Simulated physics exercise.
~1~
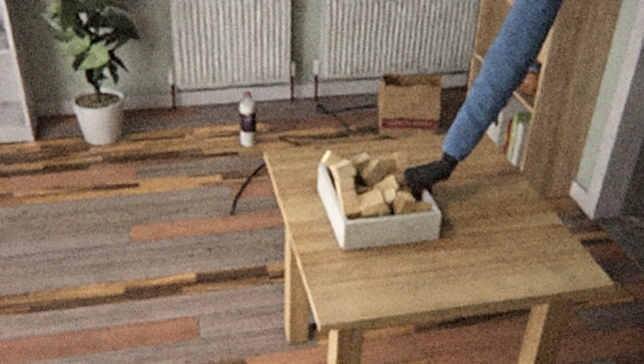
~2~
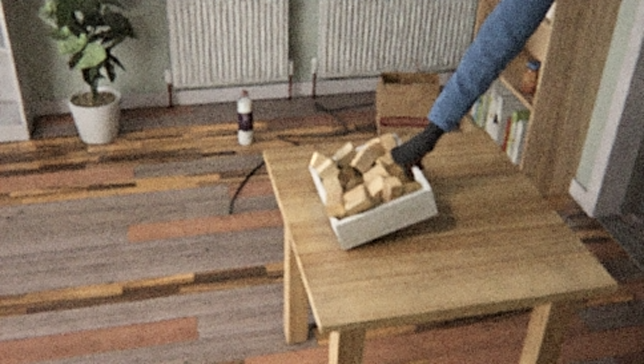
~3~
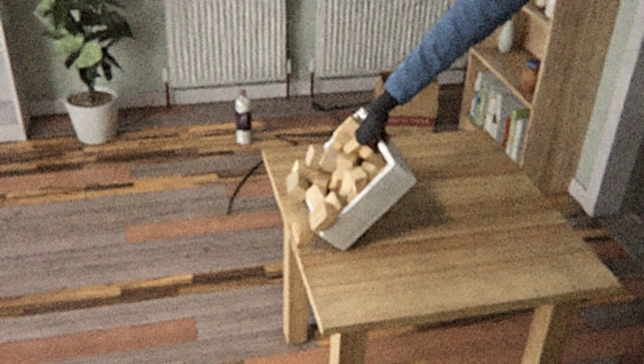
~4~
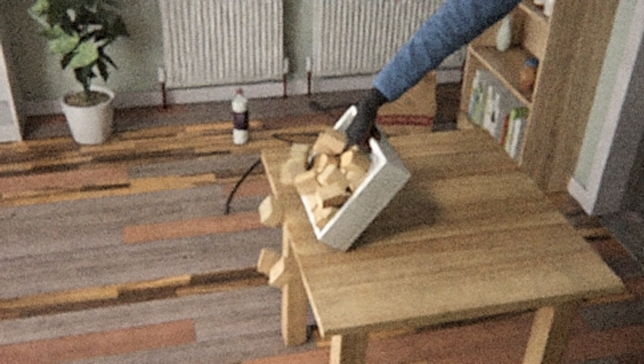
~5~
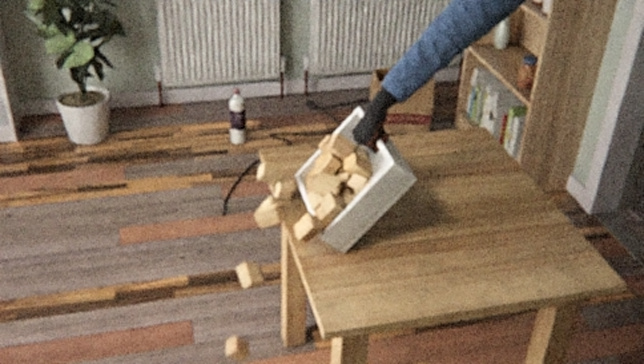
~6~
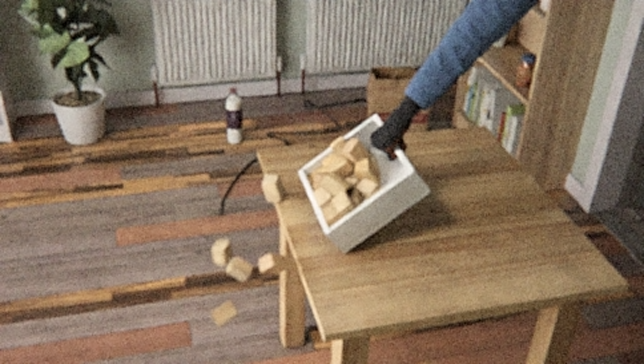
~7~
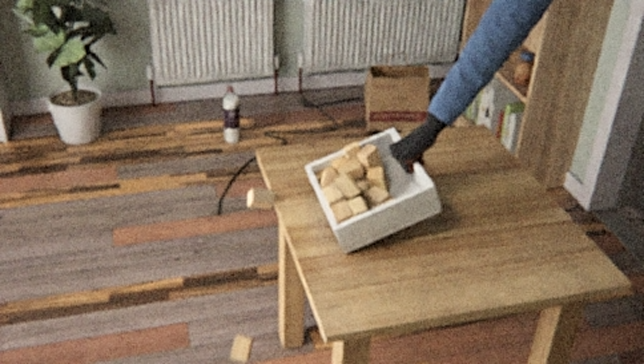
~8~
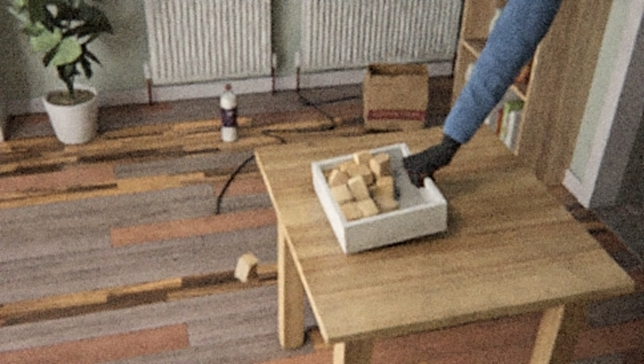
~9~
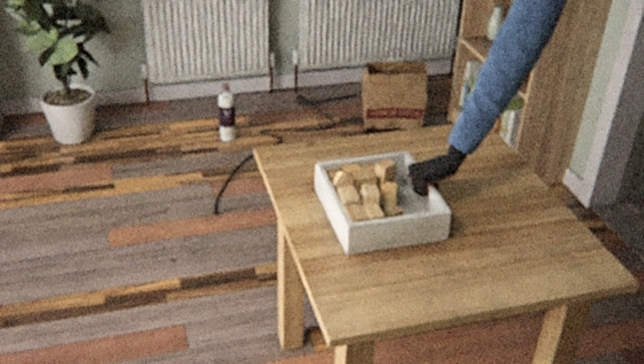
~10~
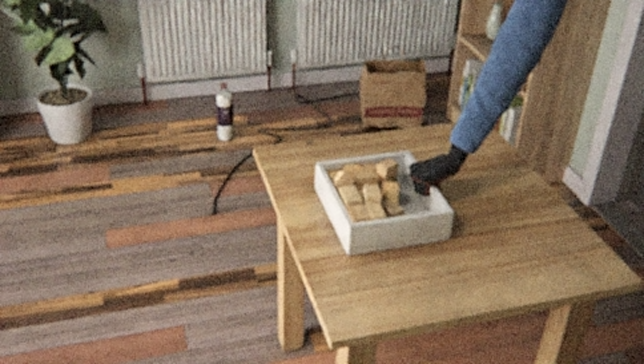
At the start, a white container heaped with wooden blocks stands on a wooden table, with an arm in a blue sleeve and black glove gripping its right side. The hand lifts that side, tipping the container steeply to the left near the table's edge. Blocks slide over the lowered side, and several tumble off the table towards the floor. The hand then eases the container back down while the last loose blocks fall. It ends flat on the table, the glove still at its right side, with most of the blocks still inside.
